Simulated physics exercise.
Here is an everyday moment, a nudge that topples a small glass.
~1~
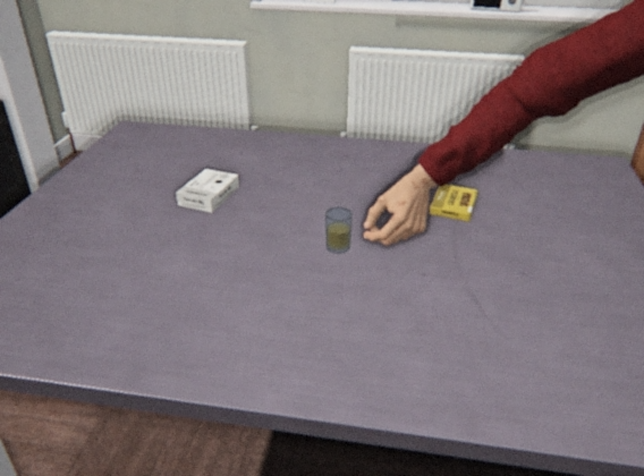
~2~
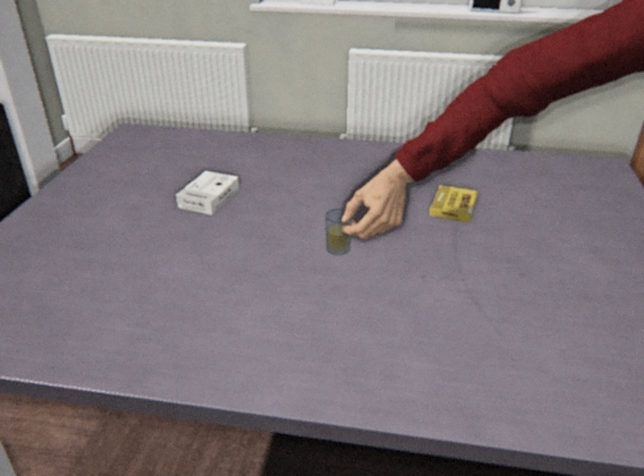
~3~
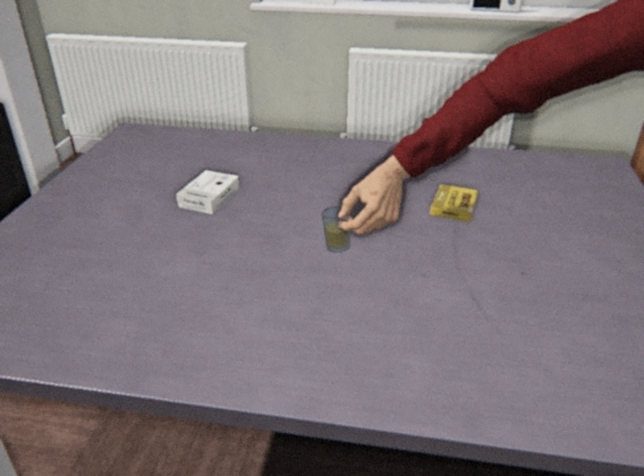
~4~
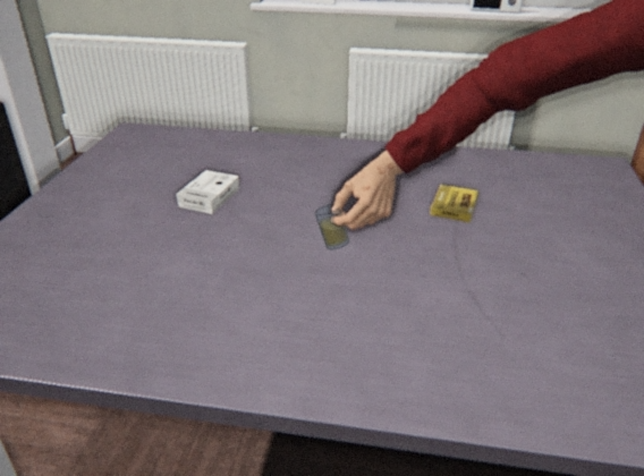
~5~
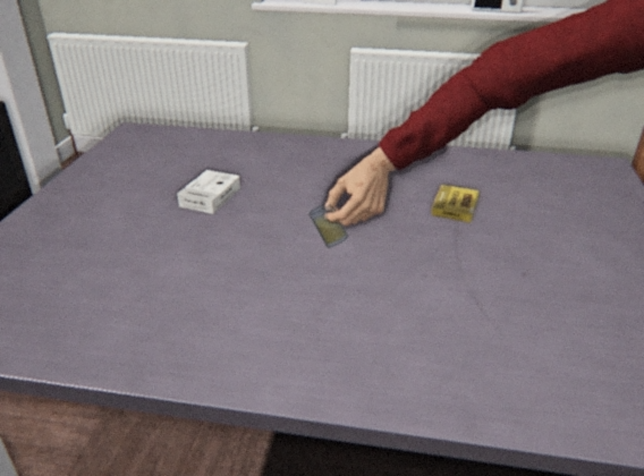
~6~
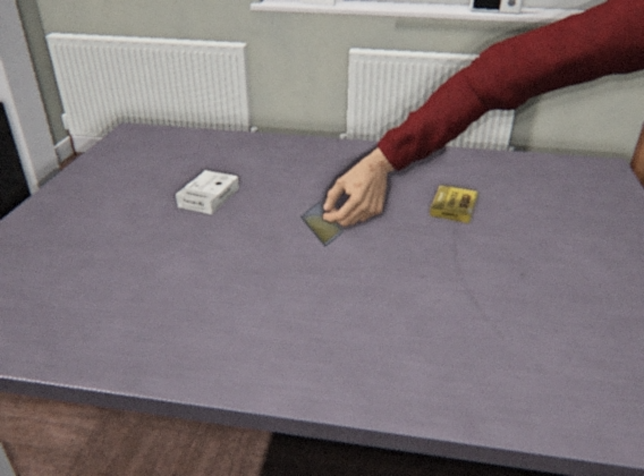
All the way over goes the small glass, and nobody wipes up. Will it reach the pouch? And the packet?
Pouch comes out dry, packet becomes wet.
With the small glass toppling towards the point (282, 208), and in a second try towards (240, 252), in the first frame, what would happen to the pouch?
For the first try it is missed; for the other it is missed.
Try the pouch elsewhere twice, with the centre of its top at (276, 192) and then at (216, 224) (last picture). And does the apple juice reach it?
At the first spot it gets dampened, at the second spot it gets dampened.
Next, the puddle covers about as much as a saucer; the pouch is clear of it; the packet is in it.
After that, the puddle covers about as much as a plate; the pouch is clear of it; the packet is in it.
Finally, the puddle covers about as much as a plate; the pouch is clear of it; the packet is in it.
